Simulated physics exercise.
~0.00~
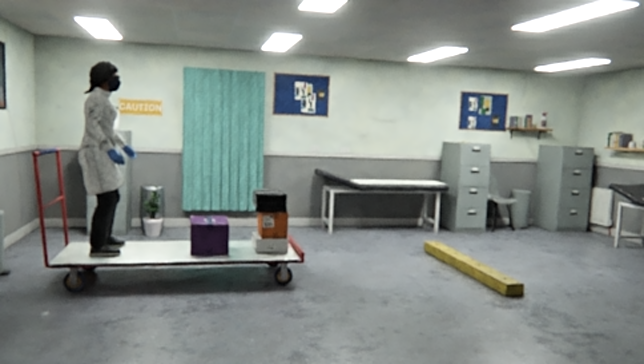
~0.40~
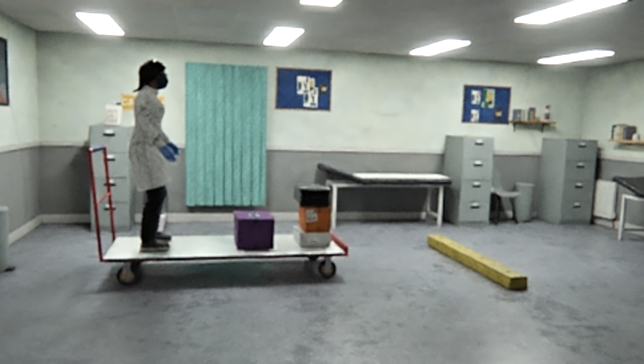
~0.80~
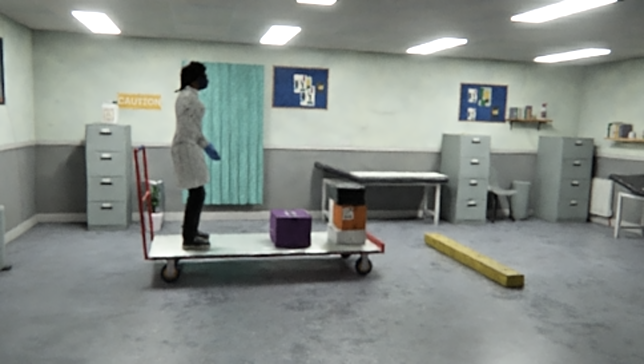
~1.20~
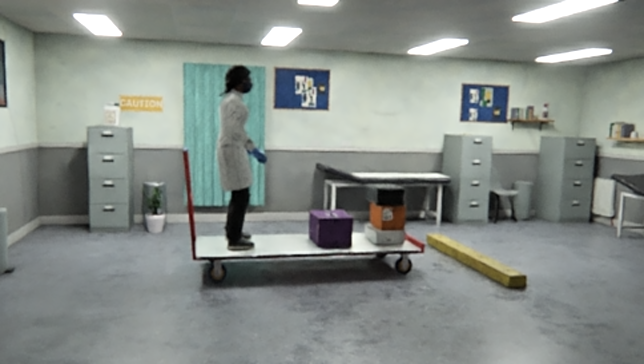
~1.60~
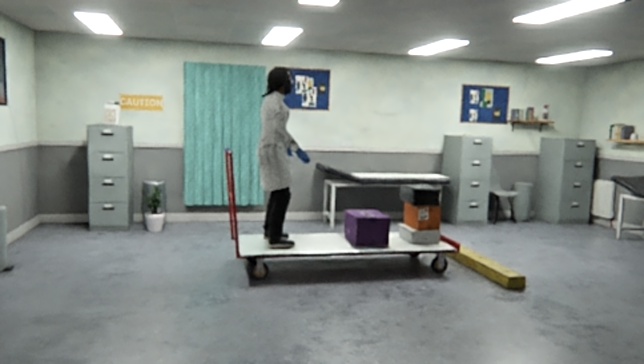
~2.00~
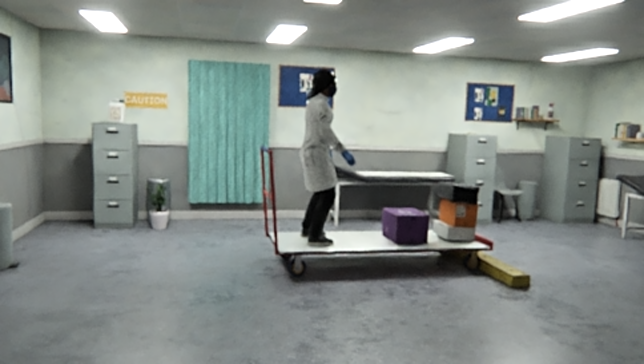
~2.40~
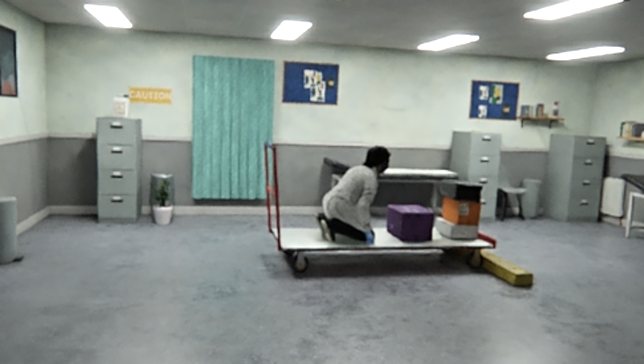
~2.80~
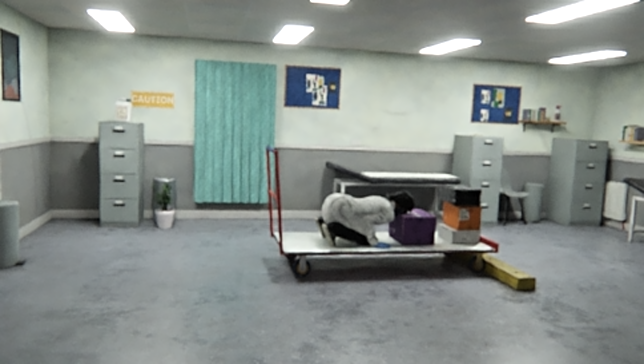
A person in a white coat rode standing on a flat trolley as it rolled right and stopped against a low yellow block. The rider dropped to their knees and slumped forward against the purple box, while all the boxes stayed aboard.
